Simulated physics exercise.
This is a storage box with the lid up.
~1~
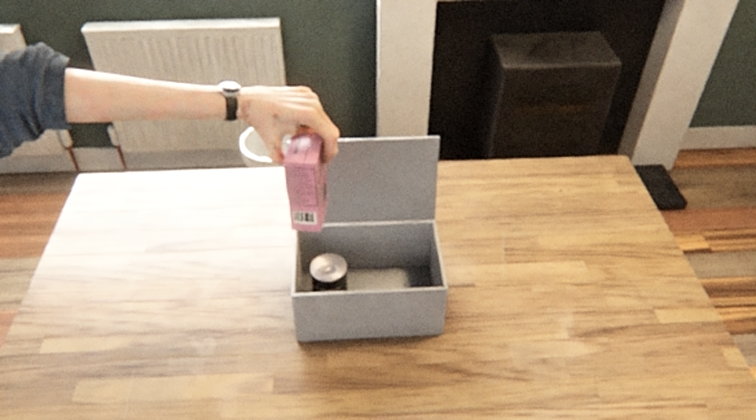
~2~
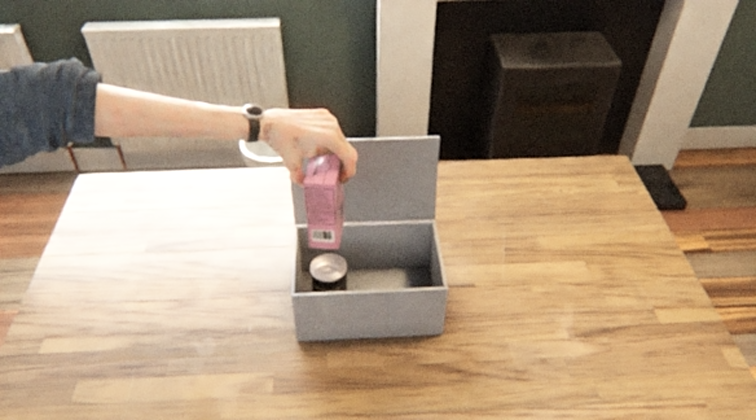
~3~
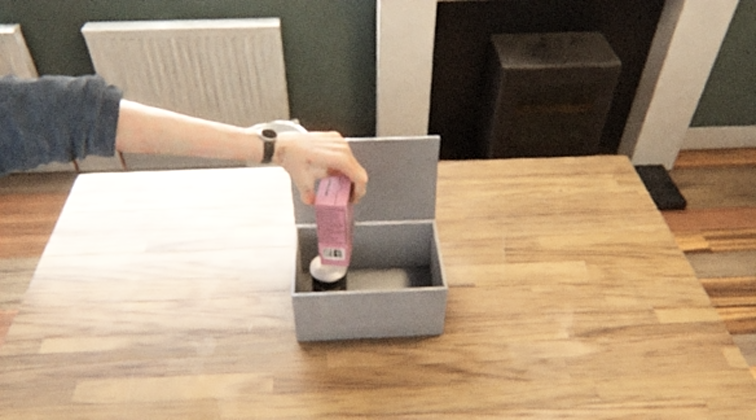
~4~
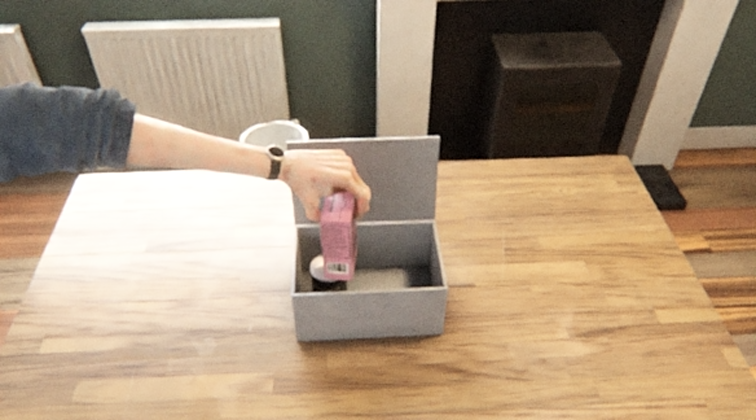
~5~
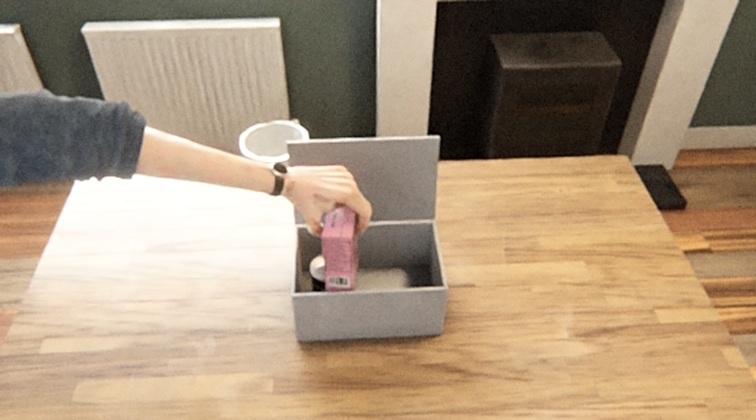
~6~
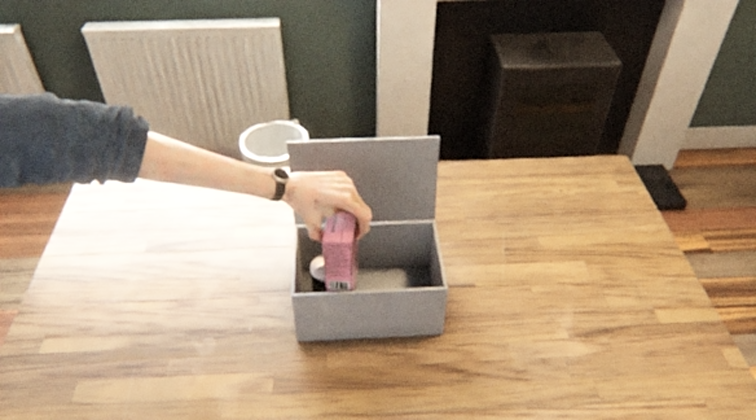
A hand lowered a pink carton into an open gray storage box on a wooden table, moving it down and slightly right until it was beside the black tin already inside, still gripping it.
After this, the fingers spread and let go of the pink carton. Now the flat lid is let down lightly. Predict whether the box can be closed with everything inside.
The lid meets the edge.
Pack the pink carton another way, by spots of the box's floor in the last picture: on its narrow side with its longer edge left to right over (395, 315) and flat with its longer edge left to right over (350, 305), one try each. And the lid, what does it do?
Case one: Lid goes down; case two: Lid stays raised.
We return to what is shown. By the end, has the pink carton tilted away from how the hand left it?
Well, the pink carton ends up skewed.
Then, 0.80 s past the last view, lid starting down; pink carton on its side near (397, 290).
Then, 1.70 s past the last view, lid 41° above the rim; pink carton on its side near (397, 290).
Finally, lid shut; down or leaning hard in the box, pink carton; black tin still in place. Final places as the last picture's camera would see them, pink carton near (397, 290).
